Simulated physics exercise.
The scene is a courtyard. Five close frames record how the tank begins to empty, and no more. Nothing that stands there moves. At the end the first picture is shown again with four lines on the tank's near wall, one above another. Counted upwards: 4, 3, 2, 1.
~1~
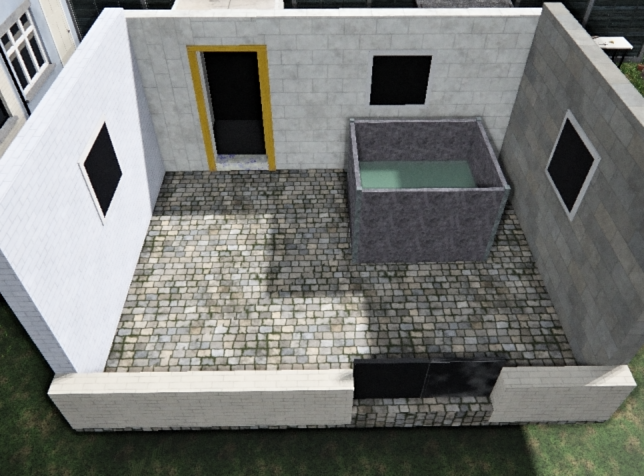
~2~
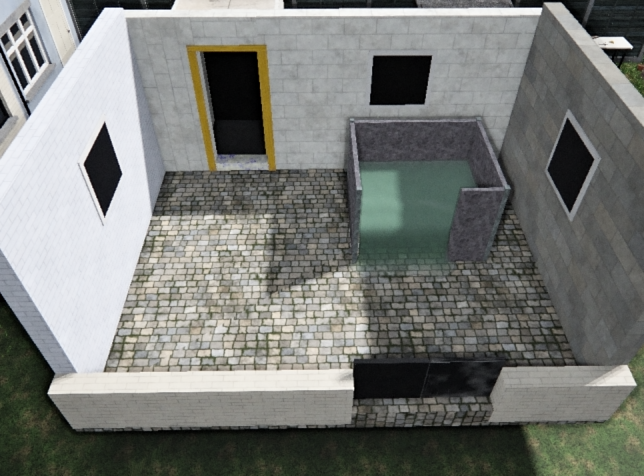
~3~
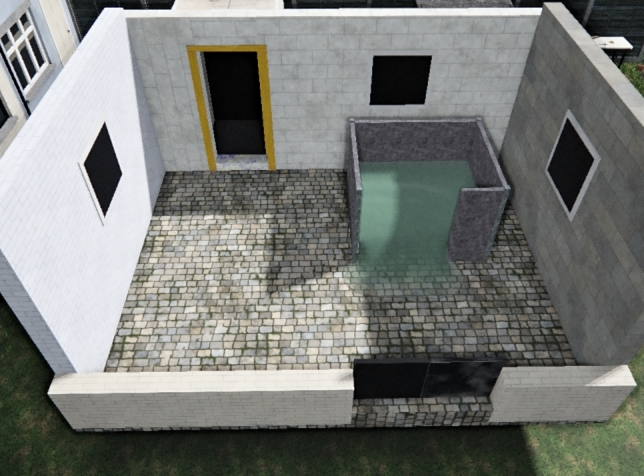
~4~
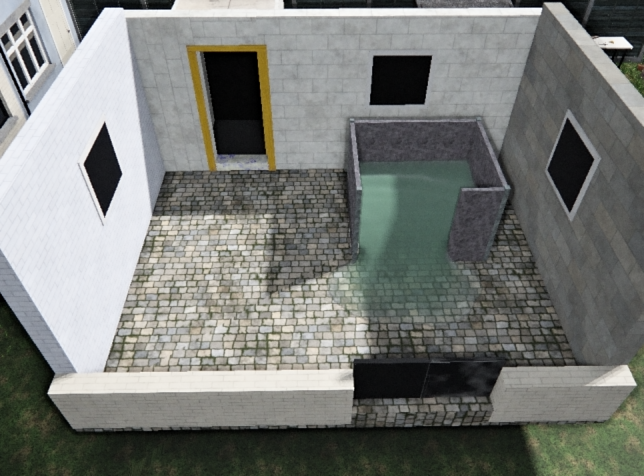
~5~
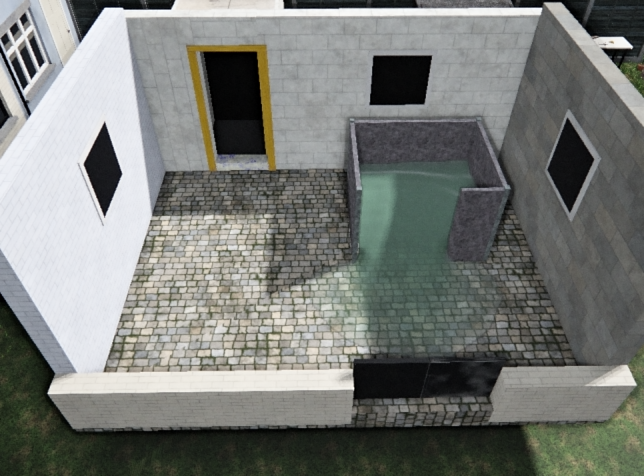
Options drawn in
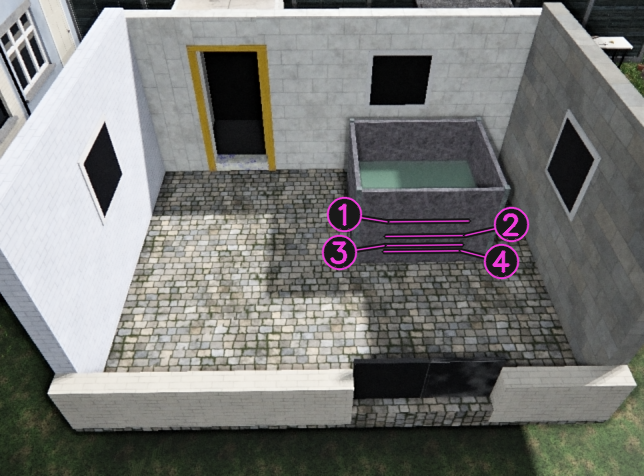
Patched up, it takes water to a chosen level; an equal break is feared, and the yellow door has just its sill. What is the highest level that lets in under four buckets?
1.
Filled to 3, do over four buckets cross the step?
No.
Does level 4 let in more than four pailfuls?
No, that is safe.
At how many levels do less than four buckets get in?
All of them.
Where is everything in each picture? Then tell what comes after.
The first picture shows water in the tank at rest, its middle at (417, 191); foot of the yellow doorway at (243, 170); shut gate at (427, 366).
The second picture shows front seen at (450, 266), 2 % of the ground wet.
The third picture shows front seen at (454, 286), 4 % of the ground wet.
The fourth picture shows front seen at (461, 311), 8 % of the ground wet.
The fifth picture shows front seen at (486, 318), 14 % of the ground wet.
On the marked copy, 1 at (428, 221); 2 at (425, 235); 3 at (423, 245); 4 at (422, 251); from the bottom up 4, 3, 2, 1.
With 1, a splash gets over, under a bucket.
With 2, nothing gets over.
With 3, nothing gets over.
With 4, nothing gets over.
